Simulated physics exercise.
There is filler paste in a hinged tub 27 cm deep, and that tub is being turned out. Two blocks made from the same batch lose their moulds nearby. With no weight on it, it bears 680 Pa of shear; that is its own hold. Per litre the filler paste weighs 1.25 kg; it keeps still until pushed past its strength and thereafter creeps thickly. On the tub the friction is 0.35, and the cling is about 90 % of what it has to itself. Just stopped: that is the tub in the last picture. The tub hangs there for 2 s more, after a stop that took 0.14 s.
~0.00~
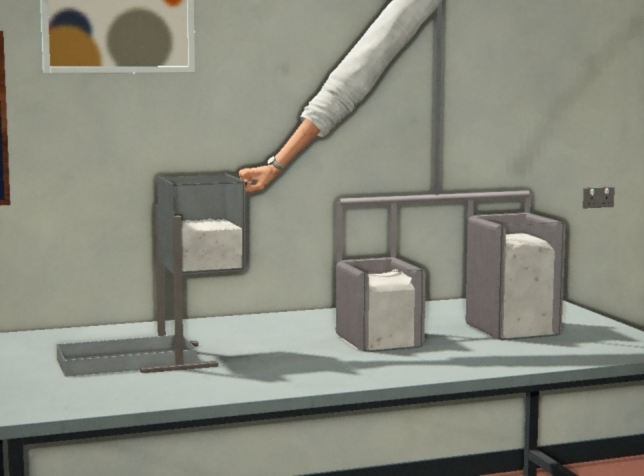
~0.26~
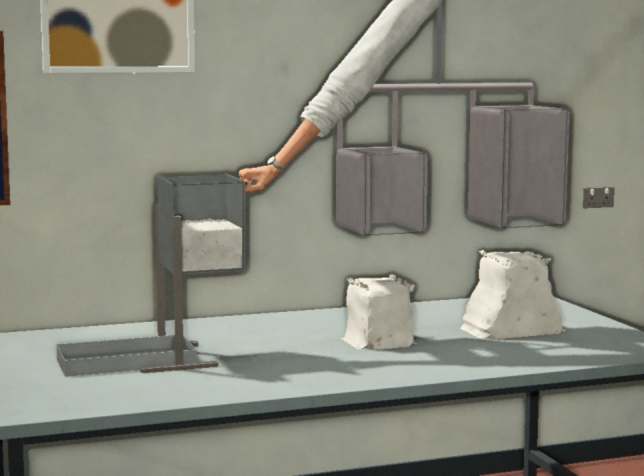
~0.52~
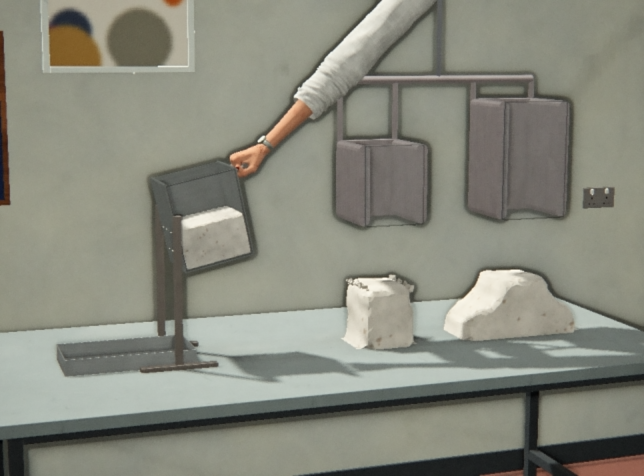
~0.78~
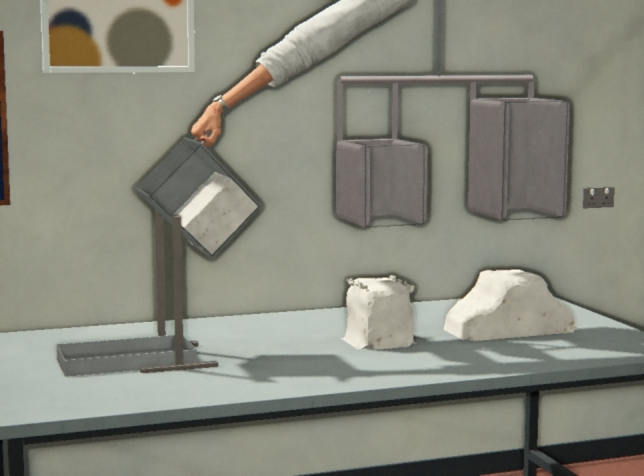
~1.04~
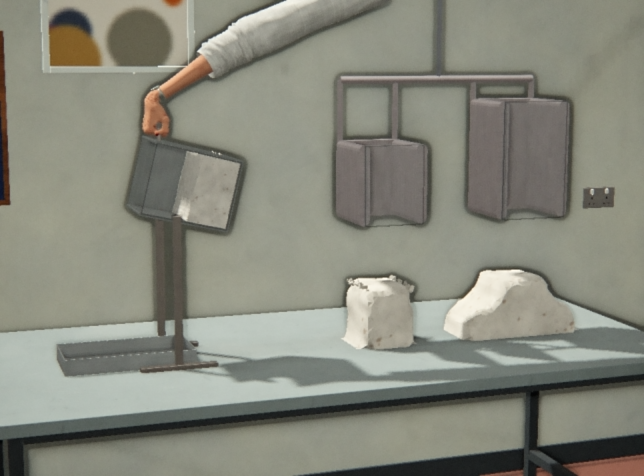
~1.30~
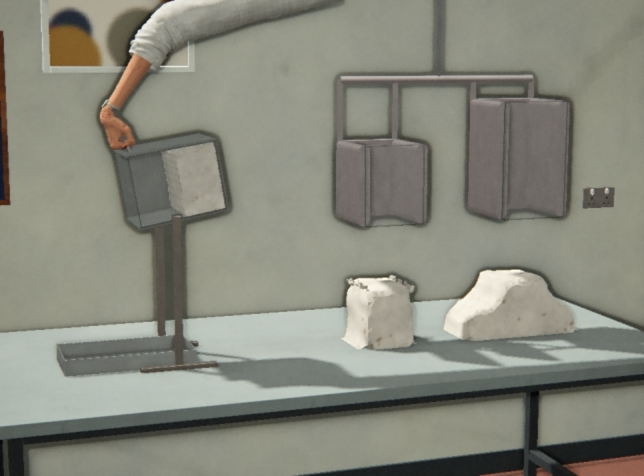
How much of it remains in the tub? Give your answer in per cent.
100 %.
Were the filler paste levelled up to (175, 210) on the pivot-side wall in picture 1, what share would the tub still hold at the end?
That gives some 100 %.
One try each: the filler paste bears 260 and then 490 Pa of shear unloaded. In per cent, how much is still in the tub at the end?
55 in a hundred, followed by 95 in a hundred.
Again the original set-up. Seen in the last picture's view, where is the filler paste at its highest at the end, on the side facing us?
Peak location: Approx. (181, 167).
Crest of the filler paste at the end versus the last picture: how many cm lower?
Some 7 cm.
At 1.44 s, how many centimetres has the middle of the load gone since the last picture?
Something like 1 cm, give or take.
By 1.44 s, the tub is at 100 degrees and holds 100 %.
By 1.61 s, the tub is at 100 degrees and holds 100 %.
By 1.78 s, the tub is at 100 degrees and holds 100 %.
By 1.95 s, the tub is at 100 degrees and holds 100 %.
By 3.30 s, at the end, the tub is at 100 degrees and holds 100 %.
